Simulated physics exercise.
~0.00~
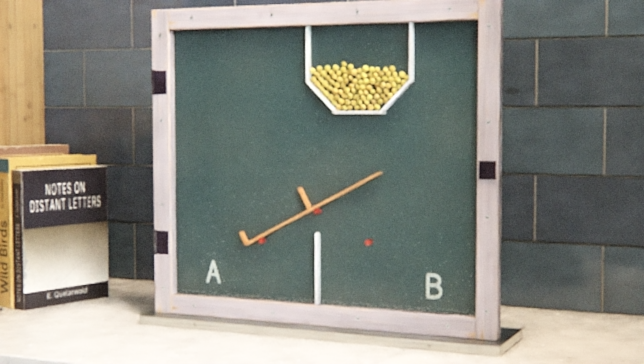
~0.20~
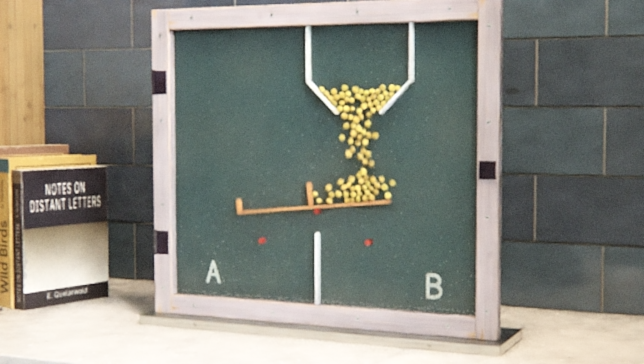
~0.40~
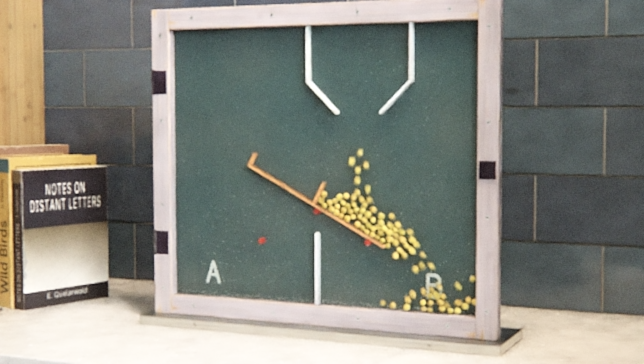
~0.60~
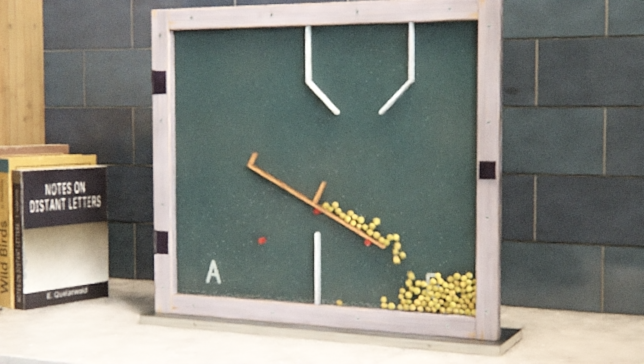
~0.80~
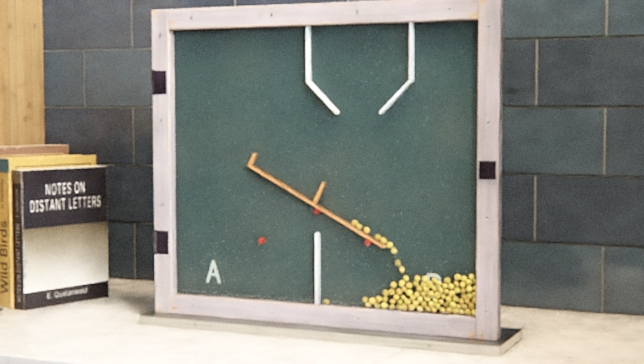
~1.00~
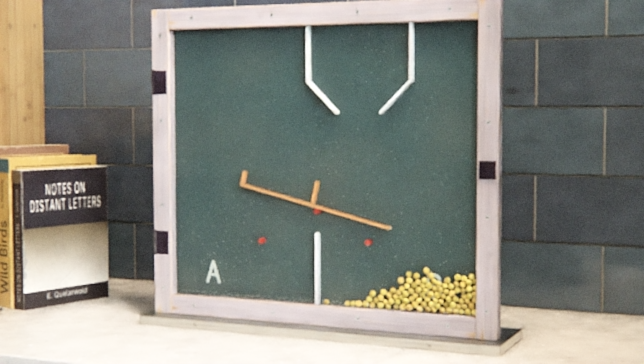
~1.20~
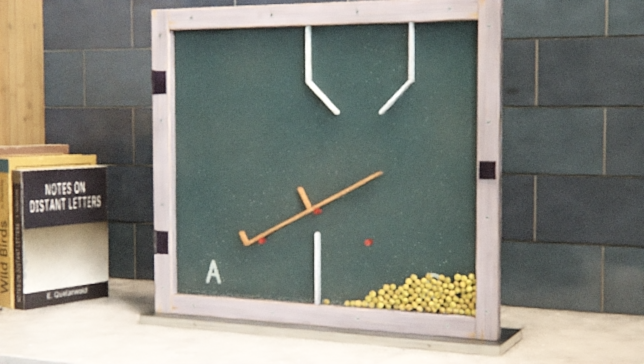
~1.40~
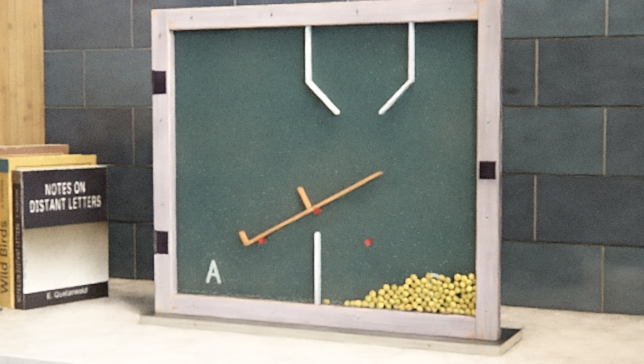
On a pale counter before dark tiles, seen from the front, an upright green-backed case in a whitish frame stands right of some books. A white hopper full of yellow chickpeas hangs at the top, above an orange tilting tray, red pins, a white divider and bins A and B. The chickpeas pour onto the tray's raised right side, which swings down. They slide off to the right into bin B, heaping over its letter. Once emptied, the tray tips back, left end down, leaving the pile in B and bin A looking empty.
